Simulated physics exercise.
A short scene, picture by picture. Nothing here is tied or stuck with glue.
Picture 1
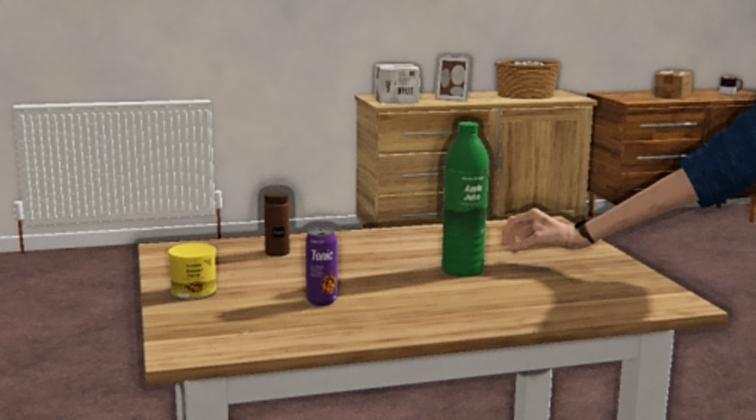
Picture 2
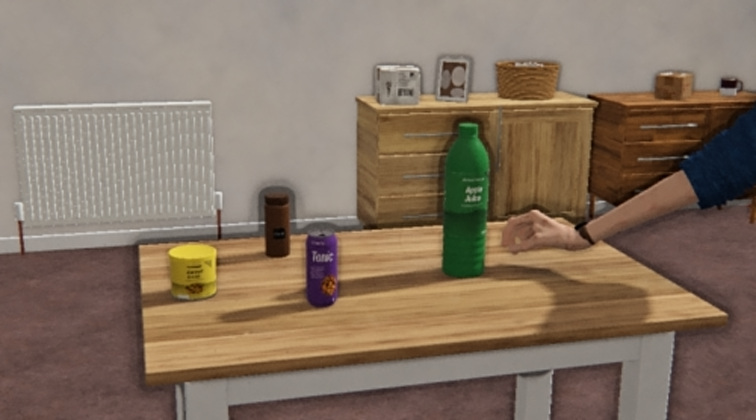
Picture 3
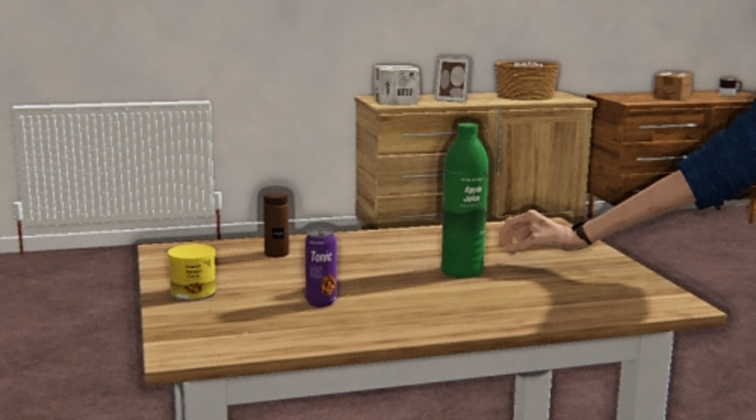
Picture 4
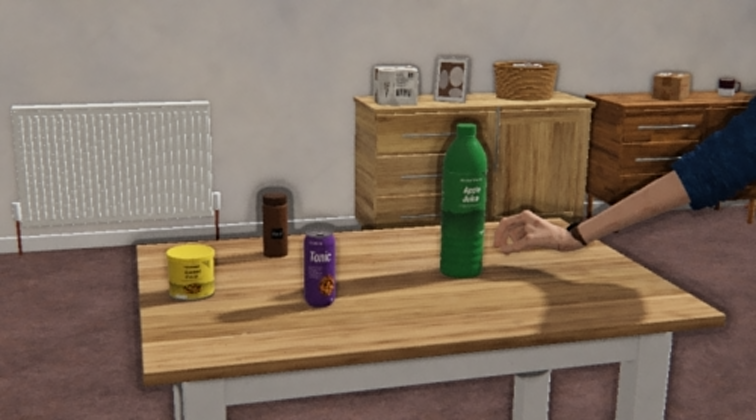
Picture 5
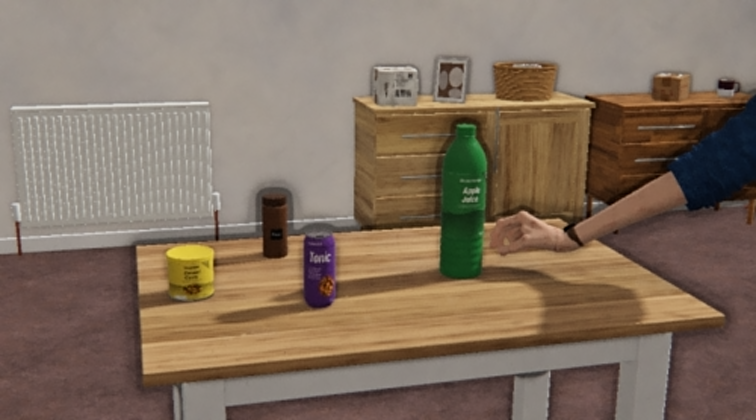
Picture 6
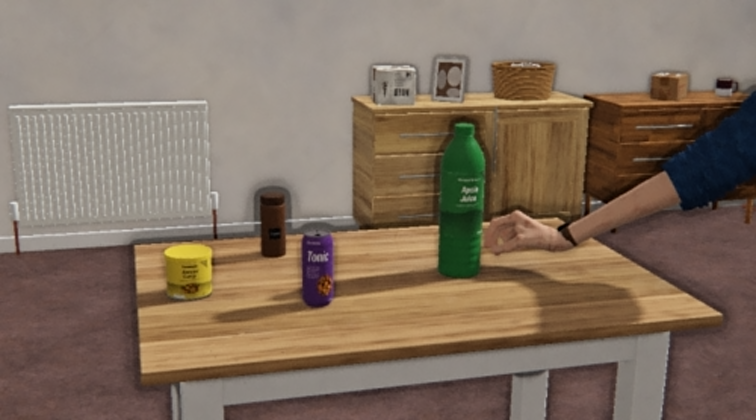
A hand stays almost still beside a green bottle on a wooden table.
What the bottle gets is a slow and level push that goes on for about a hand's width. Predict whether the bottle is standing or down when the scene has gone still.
Standing.
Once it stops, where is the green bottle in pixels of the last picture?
Looks like it settles somewhere around (403, 204).
Then, 0.30 s after the last picture, green bottle slid a little near (454, 200).
Then, 0.60 s after the last picture, green bottle slid a little near (438, 202).
Then, 0.90 s after the last picture, green bottle slid about its own width near (421, 202).
Then, 1.20 s after the last picture, green bottle slid about its own width near (405, 204).
At rest, moved from the start, green bottle. Seen from the same camera at the end, green bottle near (402, 204).
